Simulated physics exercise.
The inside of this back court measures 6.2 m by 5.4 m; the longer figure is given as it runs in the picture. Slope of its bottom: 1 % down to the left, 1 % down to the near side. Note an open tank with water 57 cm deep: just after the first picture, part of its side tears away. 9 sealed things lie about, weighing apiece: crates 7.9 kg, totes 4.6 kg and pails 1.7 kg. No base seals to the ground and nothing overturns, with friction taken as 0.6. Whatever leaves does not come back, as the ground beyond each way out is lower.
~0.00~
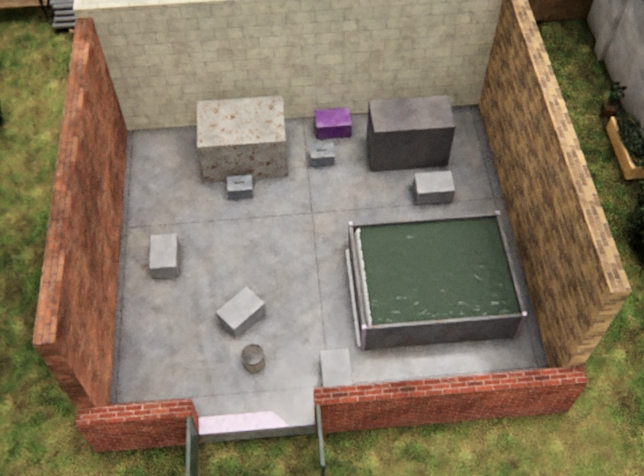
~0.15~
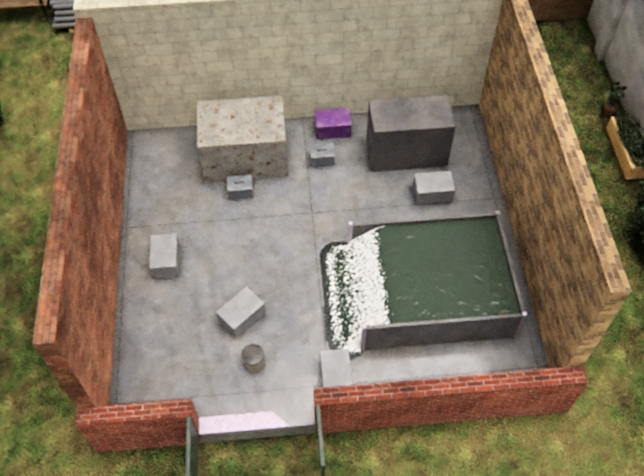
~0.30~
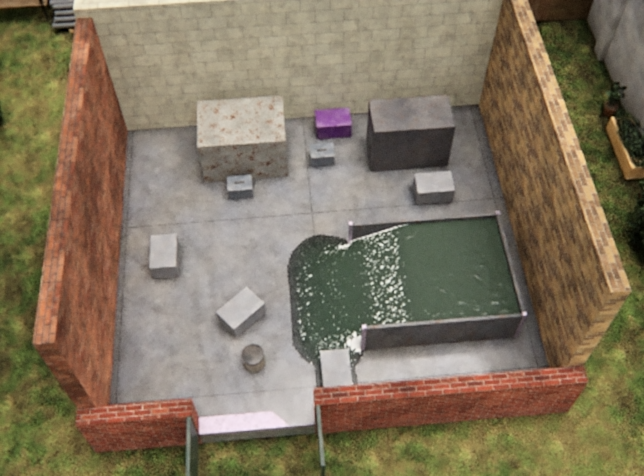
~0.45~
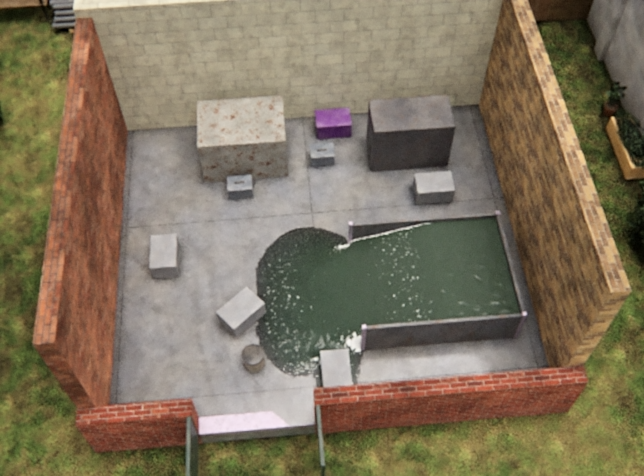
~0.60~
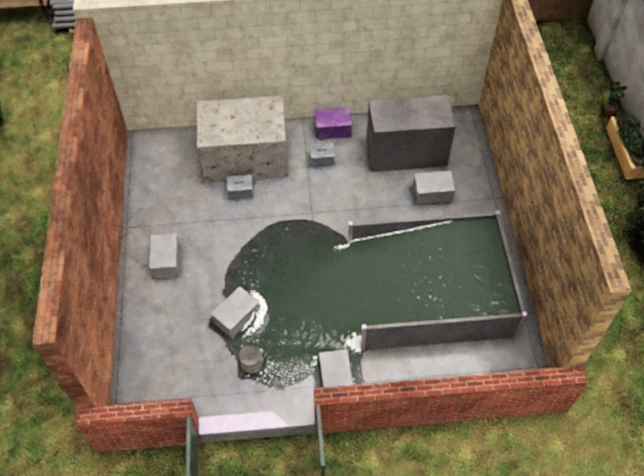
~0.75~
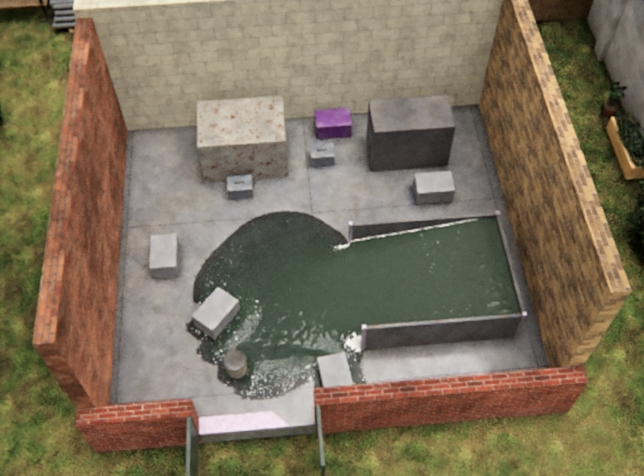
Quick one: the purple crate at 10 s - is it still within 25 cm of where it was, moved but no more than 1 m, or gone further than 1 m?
It finishes a fair bit off.
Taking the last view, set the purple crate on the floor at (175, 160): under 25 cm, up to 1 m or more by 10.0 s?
Put there, it goes a little way.
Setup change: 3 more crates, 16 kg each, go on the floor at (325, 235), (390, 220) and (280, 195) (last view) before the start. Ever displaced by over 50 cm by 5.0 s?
First inside the limit, then inside the limit, then inside the limit.
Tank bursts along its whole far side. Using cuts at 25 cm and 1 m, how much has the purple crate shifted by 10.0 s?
What happens next is that the purple crate gets swept a long way.
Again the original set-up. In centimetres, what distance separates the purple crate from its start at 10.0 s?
Around 50 cm from the start.
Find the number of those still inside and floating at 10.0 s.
7.
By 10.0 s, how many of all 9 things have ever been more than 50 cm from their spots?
6 of them.
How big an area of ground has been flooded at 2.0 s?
Flooded: Near 19 m2.
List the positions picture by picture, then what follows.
In the first frame, the purple crate at (333, 117) rests on the ground; water covers 3.7 m2; 0 of 9 have shifted.
In the second frame, the purple crate at (333, 117) rests on the ground; water covers 4.6 m2; 0 of 9 have shifted.
In the third frame, the purple crate at (333, 117) rests on the ground; water covers 5.7 m2; 0 of 9 have shifted.
In the fourth frame, the purple crate at (333, 117), on the bottom; 7.0 m2 under water; 0 of 9 have shifted.
In the fifth frame, the purple crate at (333, 117) rests on the ground; water covers 8.1 m2; 1 of 9 have shifted.
In the sixth frame, the purple crate at (333, 117) rests on the ground; water covers 9.8 m2; 3 of 9 have shifted.
After 2.0 s the purple crate is near (333, 117), 0.0 m from its start, aground; 0 of 9 are out; 3 afloat.
After 4.5 s the purple crate is near (334, 118), 0.0 m from its start, aground; 1 of 9 are out; 3 afloat.
After 7.0 s the purple crate is near (350, 132), 0.4 m from its start, afloat; 1 of 9 are out; 6 afloat.
After 10.0 s the purple crate is near (345, 139), 0.5 m from its start, afloat; 1 of 9 are out; 7 afloat.
